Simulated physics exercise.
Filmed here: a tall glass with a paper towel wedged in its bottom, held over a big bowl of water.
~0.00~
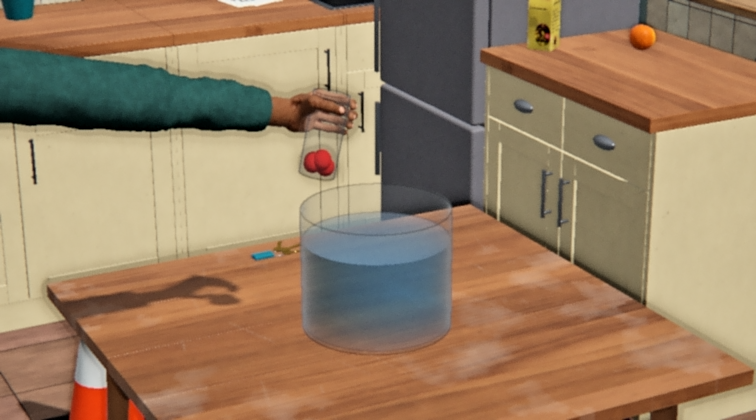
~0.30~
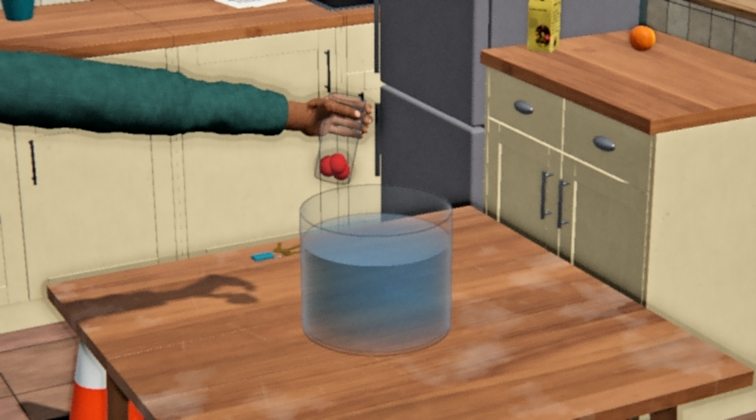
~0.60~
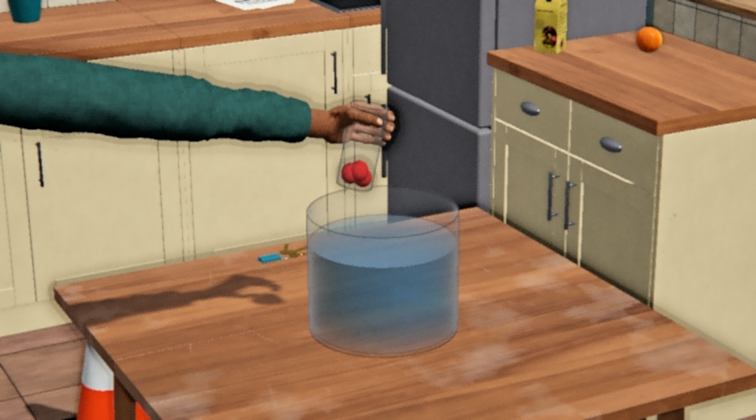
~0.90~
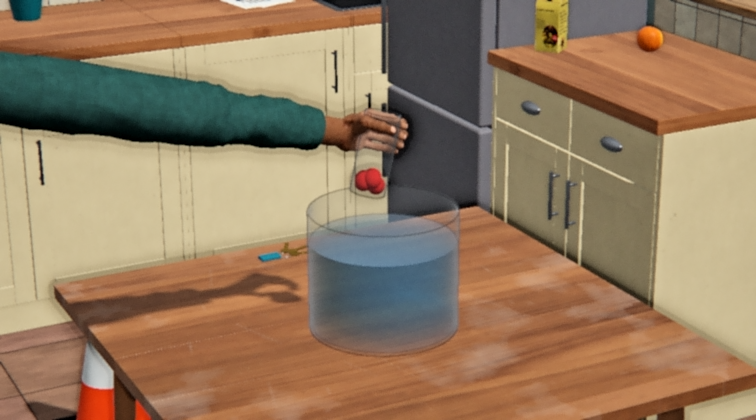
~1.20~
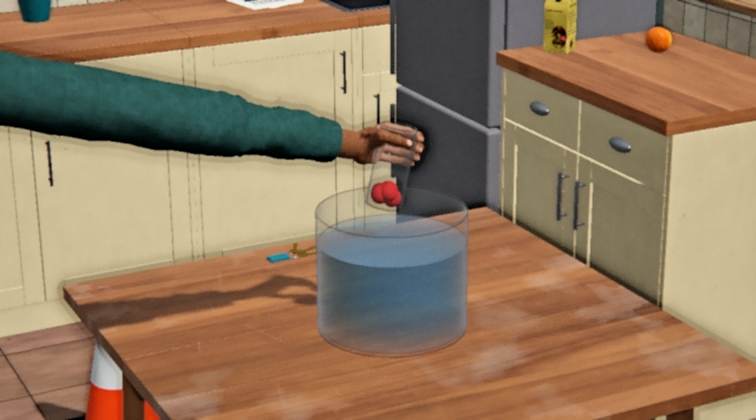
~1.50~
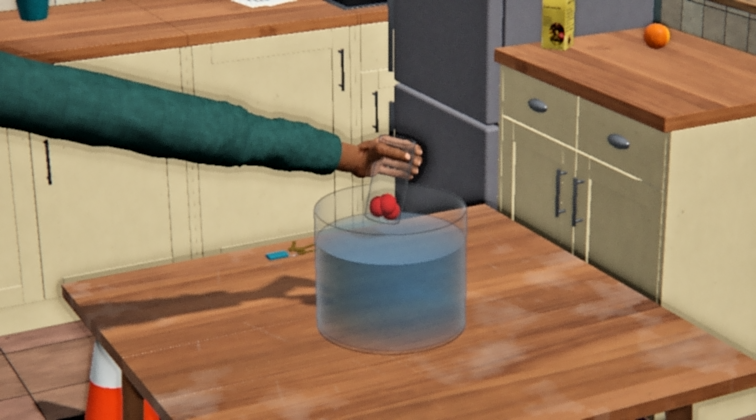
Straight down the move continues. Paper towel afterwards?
Wet.
After 2.0 s, the tall glass enters the water.
After 2.6 s, water pours in as the air escapes.
After 4.0 s, the tall glass is under, flooded, and the paper towel is wet.
